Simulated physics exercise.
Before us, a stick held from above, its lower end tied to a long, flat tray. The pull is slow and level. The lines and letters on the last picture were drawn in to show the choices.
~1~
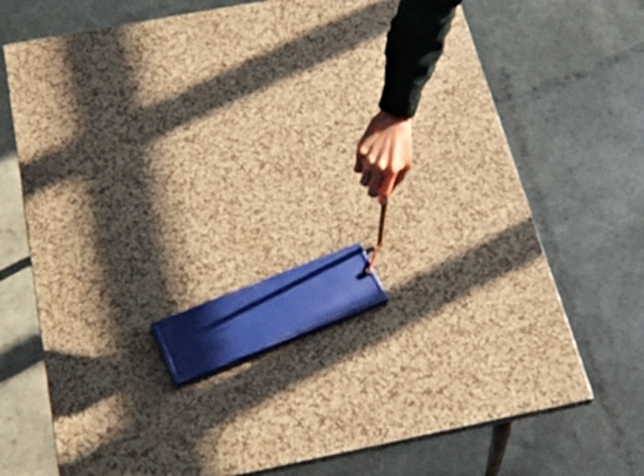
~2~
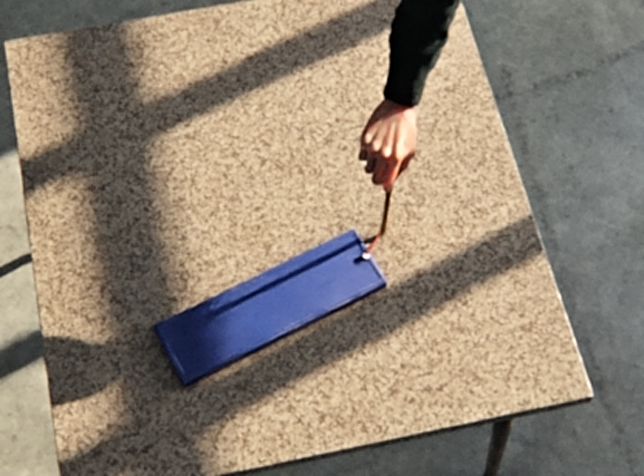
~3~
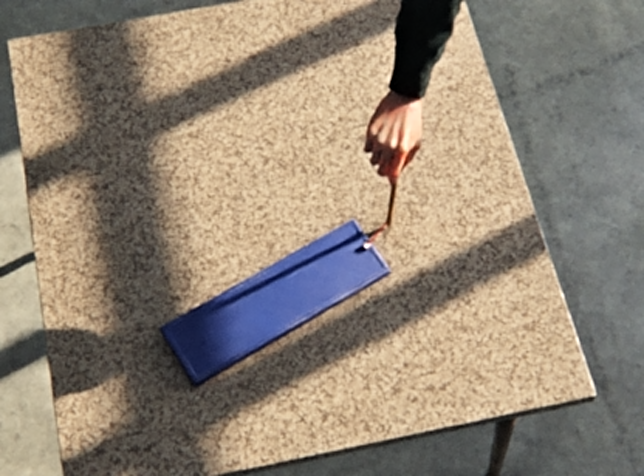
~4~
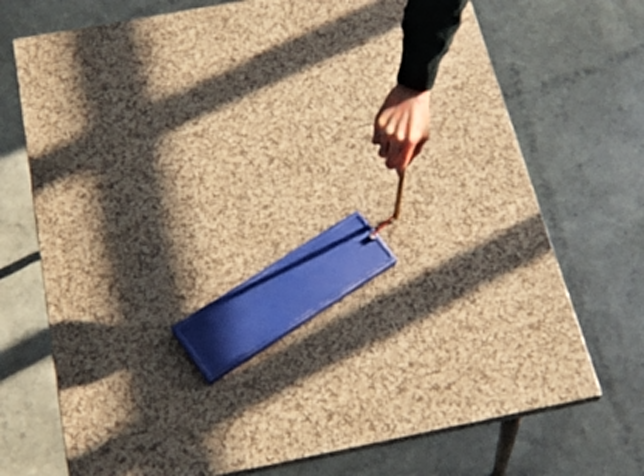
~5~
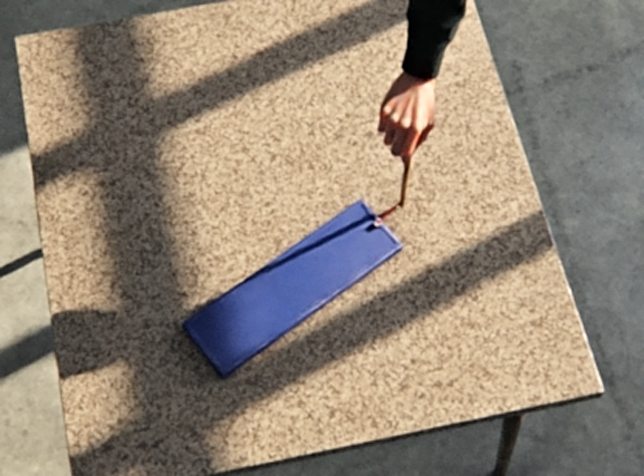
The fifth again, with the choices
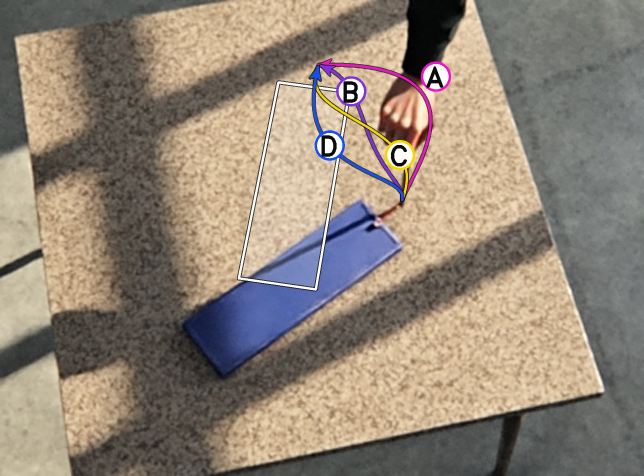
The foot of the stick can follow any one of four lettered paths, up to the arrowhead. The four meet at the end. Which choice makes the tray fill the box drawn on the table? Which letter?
Only D brings it into the box.
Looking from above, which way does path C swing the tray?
It turns anticlockwise.
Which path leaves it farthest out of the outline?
Path A.
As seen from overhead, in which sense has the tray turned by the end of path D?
On that path, anticlockwise.
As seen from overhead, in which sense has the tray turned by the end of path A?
It turns anticlockwise.
On the marked copy, A from (402, 200) via (427, 102) to (319, 65); B from (402, 200) via (366, 127) to (321, 66); C from (402, 200) via (368, 128) to (317, 67); D from (402, 200) via (330, 146) to (318, 67); the outline at (296, 181).
Following D. Soon after the start, foot of the stick (349, 163), middle of the tray (296, 268).
Later, foot of the stick (315, 115), middle of the tray (289, 234).
In the end, foot of the stick (318, 66), middle of the tray (298, 181); it lies in the outline.
As for the rest, A leaves its middle at (348, 172); B leaves its middle at (317, 181); C leaves its middle at (311, 182).
